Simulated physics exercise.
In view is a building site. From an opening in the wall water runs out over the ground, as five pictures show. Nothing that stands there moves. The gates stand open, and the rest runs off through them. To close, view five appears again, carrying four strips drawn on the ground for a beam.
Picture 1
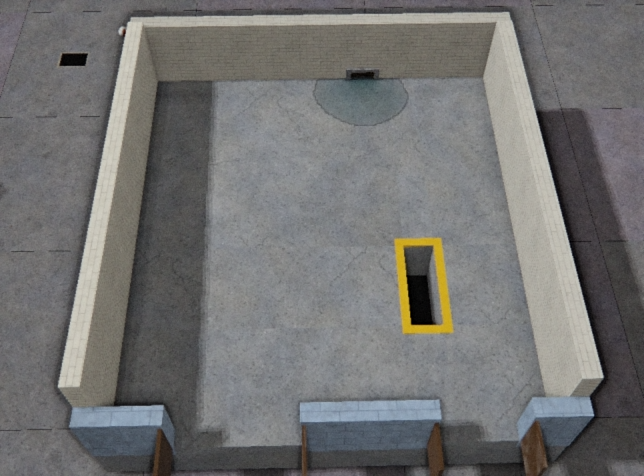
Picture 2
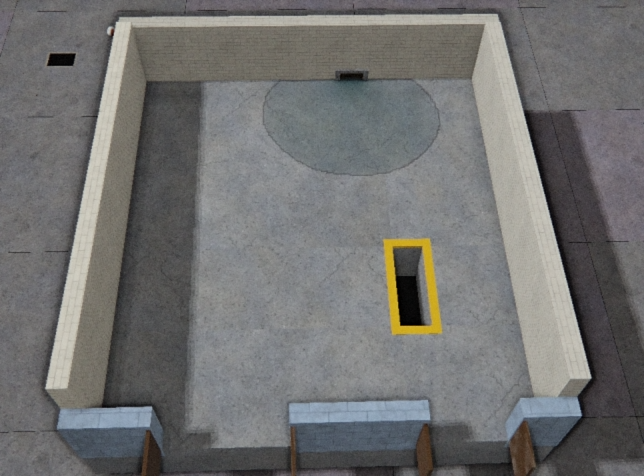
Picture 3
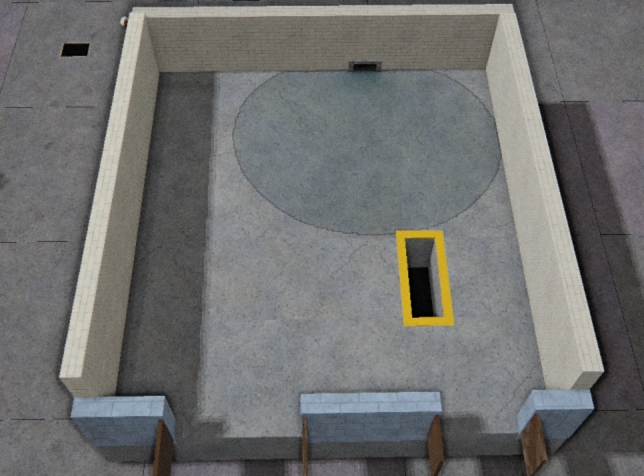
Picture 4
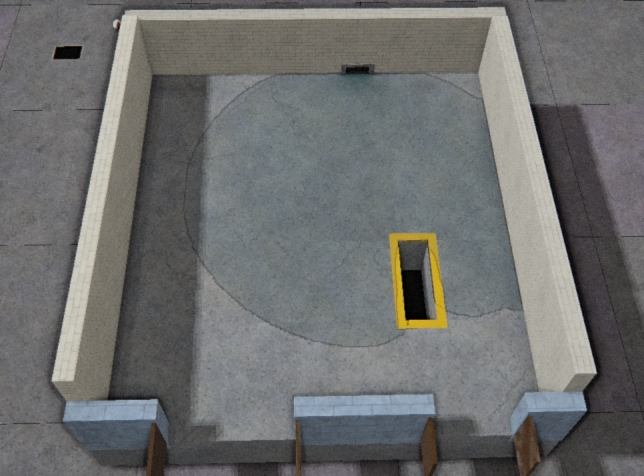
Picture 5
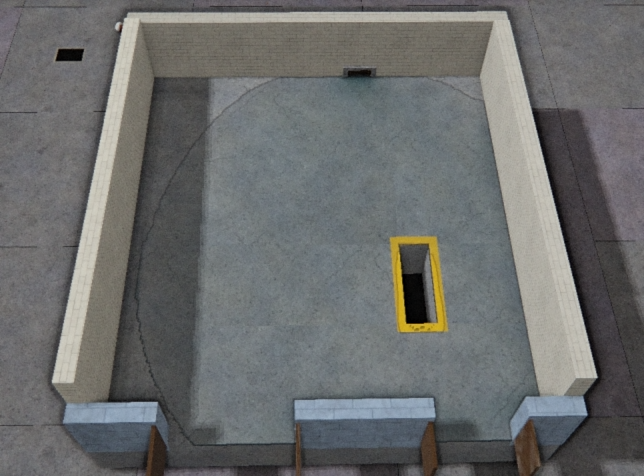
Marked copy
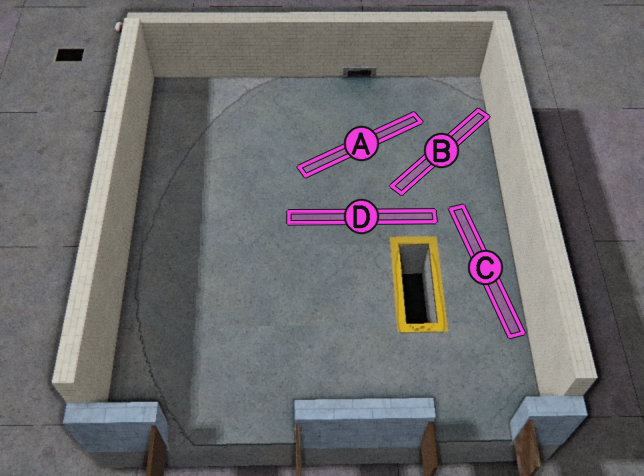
Water spreading from an outfall in the back wall across a walled concrete floor, reaching around a yellow-edged drain pit.
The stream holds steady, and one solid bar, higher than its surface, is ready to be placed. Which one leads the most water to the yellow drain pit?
Spot C does it best.
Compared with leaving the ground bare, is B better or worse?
Spot B is worse.
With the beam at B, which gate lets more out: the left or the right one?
More leaves on the left.
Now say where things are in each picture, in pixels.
The first picture shows outfall at (362, 74); yellow drain pit at (423, 284); open gate at (474, 424); open gate at (239, 429); 4 % of the ground under water, visible out to (400, 110); yellow drain pit still dry.
In the second picture, 14 % of the ground under water, visible out to (409, 162); yellow drain pit still dry.
In the third picture, 32 % of the ground under water, visible out to (378, 230); yellow drain pit still dry.
In the fourth picture, 56 % of the ground under water, visible out to (308, 334); yellow drain pit taking water.
In the fifth picture, 81 % of the ground is wet; yellow drain pit taking water.
In magenta, A from (302, 171) to (417, 117); B from (396, 189) to (482, 113); C from (456, 207) to (516, 334); D from (288, 217) to (434, 216).
With A, about 10 % of the stream goes into the yellow drain pit, about 90 % out by the gates.
With B, about 10 % of the stream goes into the yellow drain pit, about 90 % out by the gates.
With C, about 29 % of the stream goes into the yellow drain pit, about 71 % out by the gates.
With D, about 7 % of the stream goes into the yellow drain pit, about 93 % out by the gates.
